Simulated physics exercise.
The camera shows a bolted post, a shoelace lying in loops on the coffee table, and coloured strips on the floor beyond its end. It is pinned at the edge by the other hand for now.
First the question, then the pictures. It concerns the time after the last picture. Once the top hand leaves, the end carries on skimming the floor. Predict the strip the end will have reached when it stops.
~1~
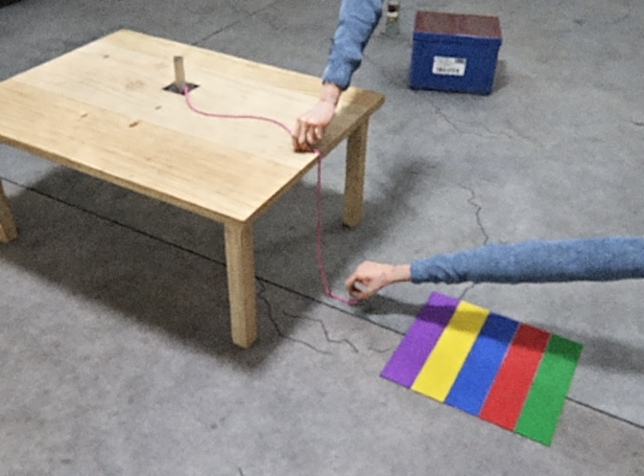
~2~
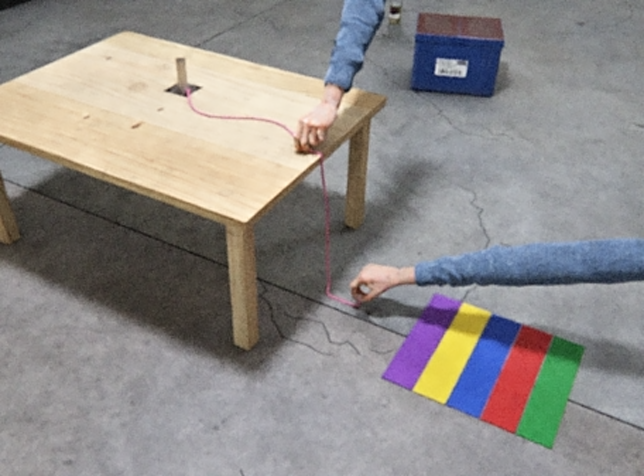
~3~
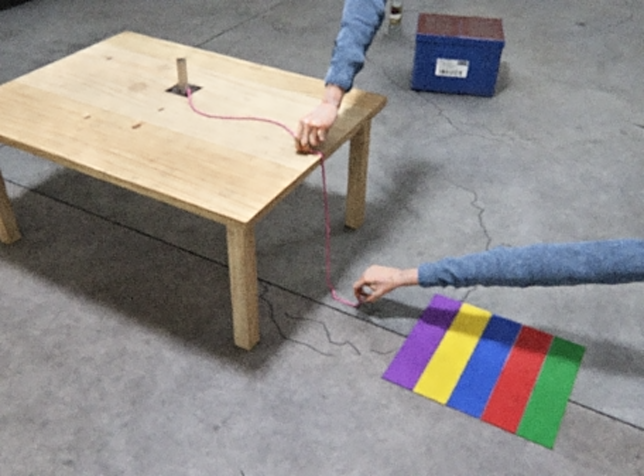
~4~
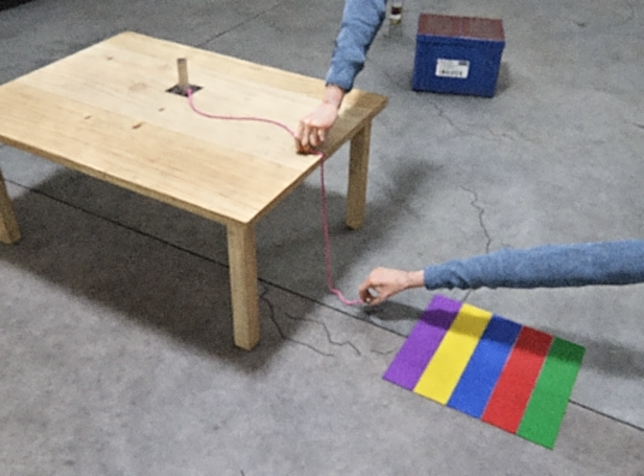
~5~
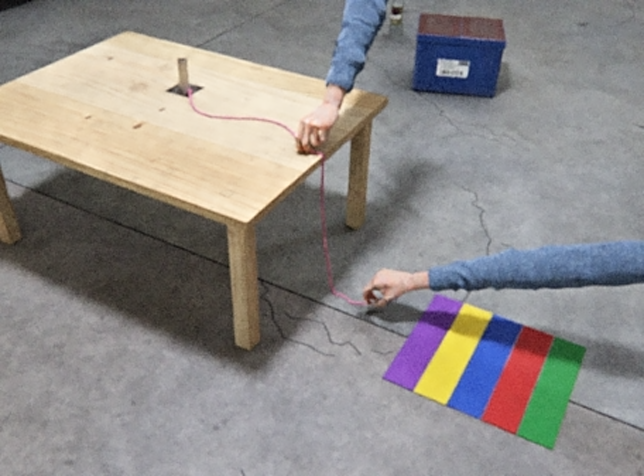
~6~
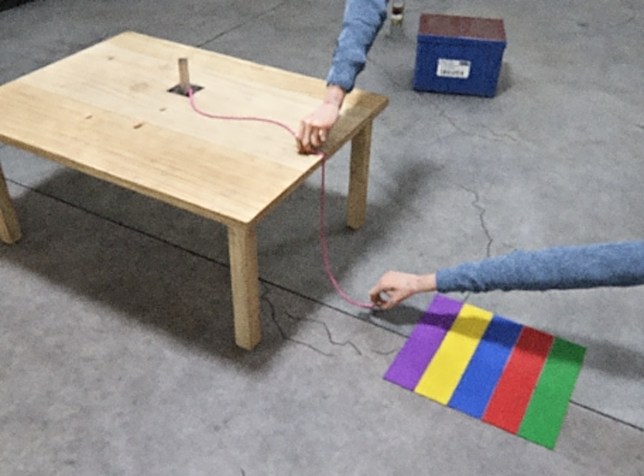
I would say the blue strip.
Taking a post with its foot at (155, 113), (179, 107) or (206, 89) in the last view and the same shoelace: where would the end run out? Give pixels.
In pixels, the answers are (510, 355), (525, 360) and (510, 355).
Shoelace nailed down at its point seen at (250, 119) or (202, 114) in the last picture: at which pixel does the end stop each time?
The two answers, in sequence: (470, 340) and (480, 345).
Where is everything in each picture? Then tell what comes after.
End (355, 295); purple (405, 365); yellow (436, 377); blue (469, 391); red (503, 405); green (538, 419), in the first picture.
End (359, 298); shoelace through (191, 104) (240, 118) (291, 133) (322, 169) (327, 230) (329, 280), in the second picture.
End (363, 299), in the third picture.
End (368, 301); shoelace through (192, 104) (241, 119) (292, 133) (322, 170) (325, 230) (330, 283), in the fourth picture.
End (372, 303), in the fifth picture.
End (379, 305); shoelace through (193, 104) (242, 119) (293, 133) (323, 169) (322, 228) (334, 284), in the sixth picture.
Soon after, end near (430, 325); over purple.
Then, end near (471, 340); over yellow.
At full stretch, end near (495, 349); over blue. The end stops over the blue strip.
